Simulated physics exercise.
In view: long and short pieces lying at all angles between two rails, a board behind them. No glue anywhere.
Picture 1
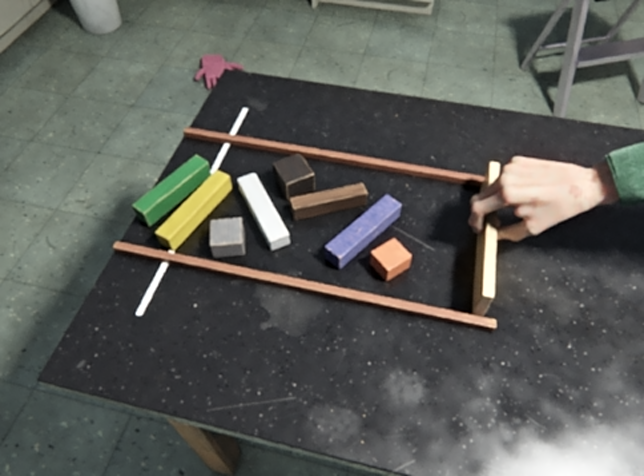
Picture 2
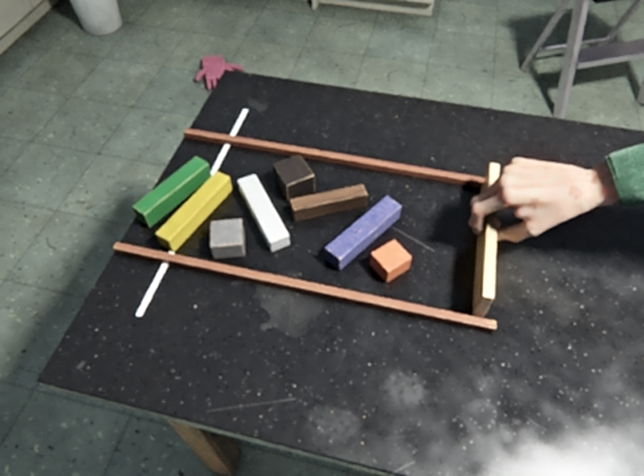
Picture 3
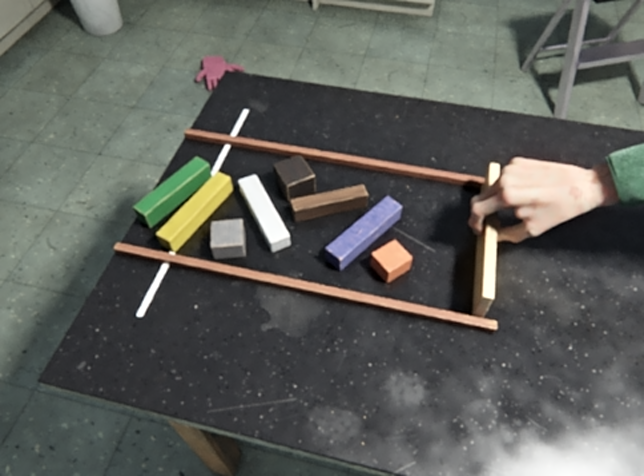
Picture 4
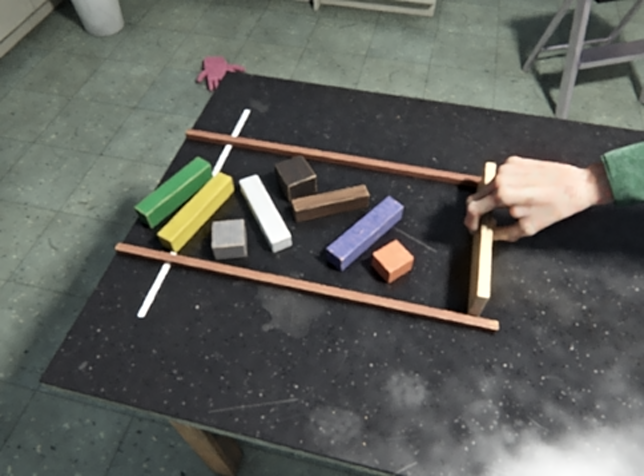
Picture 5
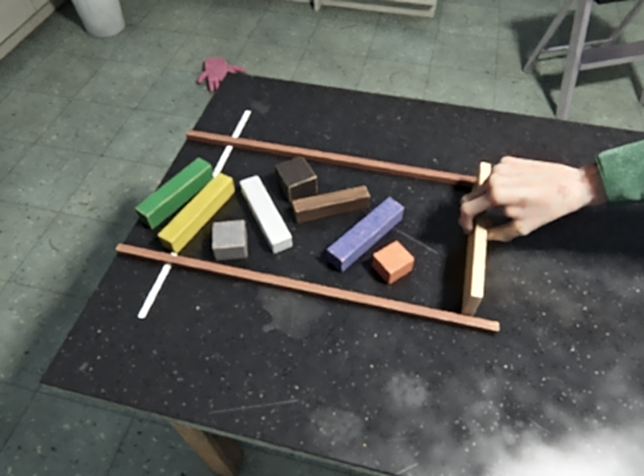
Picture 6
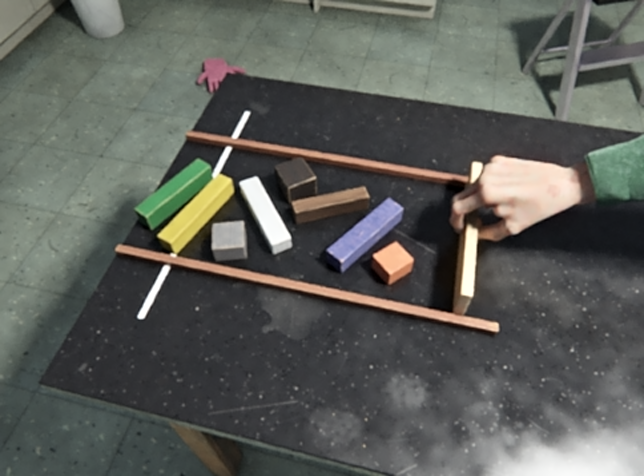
A hand in a green sleeve slides an upright wooden board slightly left between two reddish-brown rails on a speckled black table, seen from above at an angle in a green-tiled room. Green and yellow sticks lie left near white tape, with grey, white, black and brown pieces mid-table and purple and orange ones nearer the board. The pieces stay put, and the view barely shifts.
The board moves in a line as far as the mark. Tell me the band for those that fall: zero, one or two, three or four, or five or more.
As it turns out, the number that fall off is three or four.
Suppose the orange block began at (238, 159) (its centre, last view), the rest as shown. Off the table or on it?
It drops off.
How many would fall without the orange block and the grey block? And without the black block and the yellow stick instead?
2 in the first case, 2 in the second.
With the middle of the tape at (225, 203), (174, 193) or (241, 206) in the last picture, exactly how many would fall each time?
It would be 2, 7 and 1.
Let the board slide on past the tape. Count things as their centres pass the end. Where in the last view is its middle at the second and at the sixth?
At (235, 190) for the second, at (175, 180) for the sixth.
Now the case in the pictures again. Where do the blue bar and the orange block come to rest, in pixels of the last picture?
First (172, 199), then (168, 231).
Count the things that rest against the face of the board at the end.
It touches 3.
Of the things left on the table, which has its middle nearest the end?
Foremost is the black block.
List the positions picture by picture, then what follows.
Green stick (174, 190); yellow stick (196, 209); grey block (228, 238); board (486, 235); tape (201, 195), in the first frame.
Yellow stick (196, 210); orange block (390, 261), in the second frame.
Grey block (228, 239); brown stick (329, 203), in the third frame.
Green stick (176, 192); black block (296, 178), in the fourth frame.
Yellow stick (198, 212); white stick (265, 213), in the fifth frame.
Green stick (176, 193); yellow stick (198, 213); grey block (230, 241); board (468, 235); tape (203, 198), in the sixth frame.
A little later, none off yet; green stick at rest near (176, 193); yellow stick at rest near (198, 213); grey block at rest near (230, 241).
Next, none off yet; green stick at rest near (176, 193); yellow stick at rest near (198, 213); grey block shifted a little near (214, 242).
Later still, none off yet; green stick tilted well over near (140, 187); yellow stick shifted about its own width near (145, 202); grey block shifted well along near (154, 232).
When it is over, the number that fall off is three or four; down, white stick, grey block, yellow stick and green stick.
